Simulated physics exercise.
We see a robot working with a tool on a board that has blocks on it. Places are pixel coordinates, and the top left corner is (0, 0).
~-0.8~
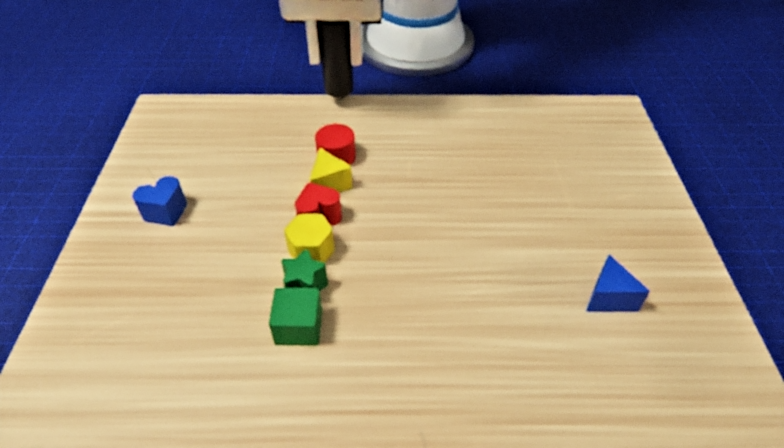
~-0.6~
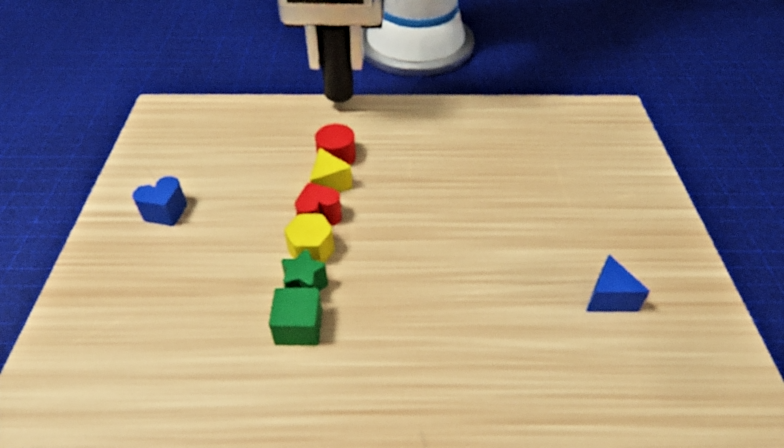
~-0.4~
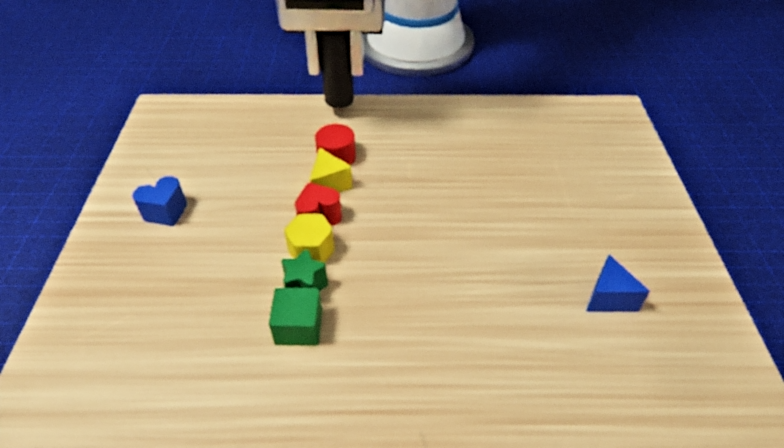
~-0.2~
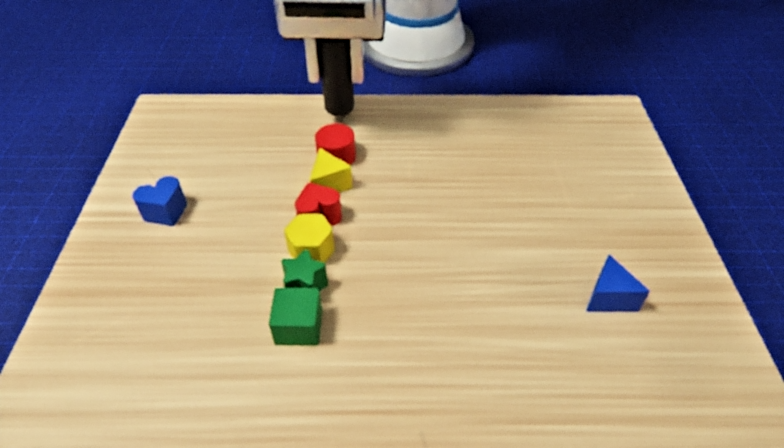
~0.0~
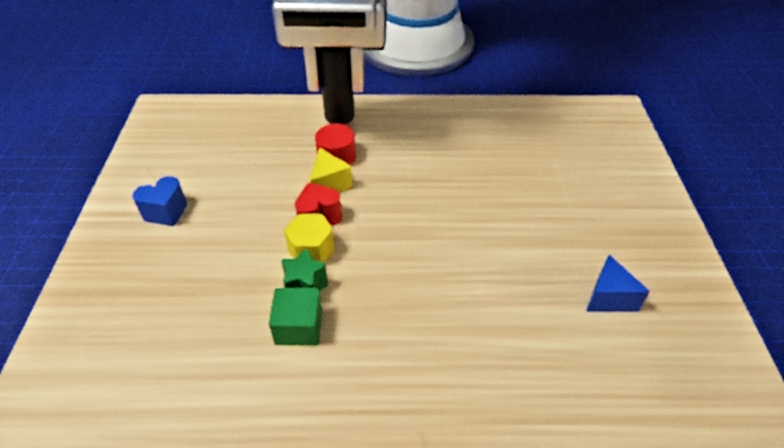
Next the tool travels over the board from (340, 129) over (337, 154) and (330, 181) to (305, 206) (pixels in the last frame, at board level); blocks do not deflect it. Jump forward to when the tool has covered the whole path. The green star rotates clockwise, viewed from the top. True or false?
That statement is accurate.
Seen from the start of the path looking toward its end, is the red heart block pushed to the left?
My answer is no.
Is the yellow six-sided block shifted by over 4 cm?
That would be a no.
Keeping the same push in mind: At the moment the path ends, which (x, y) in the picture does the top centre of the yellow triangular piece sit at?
That would be at about pixel (224, 208).
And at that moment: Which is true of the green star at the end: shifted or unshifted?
By the last moment, the green star will have left its place.
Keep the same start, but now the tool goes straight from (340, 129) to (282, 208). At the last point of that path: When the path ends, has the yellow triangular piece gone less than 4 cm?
No, I don't think so.
The first path, step by step. One third of the way, tool (336, 143); green star (306, 276); yellow six-sided block (307, 241), turned 20° anticlockwise; red heart block (306, 210); yellow triangular piece (308, 178), turned 25° anticlockwise; red cylinder (321, 155).
Two thirds of the way, tool (328, 170); green star (308, 277); yellow six-sided block (307, 243), turned 30° anticlockwise; red heart block (285, 215), turned 50° anticlockwise; yellow triangular piece (268, 197); red cylinder (299, 179).
At the end, tool (303, 195); green star (313, 277), turned 20° clockwise; yellow six-sided block (307, 246), turned 50° anticlockwise; red heart block (263, 232), turned 100° anticlockwise; yellow triangular piece (224, 208); red cylinder (263, 198).
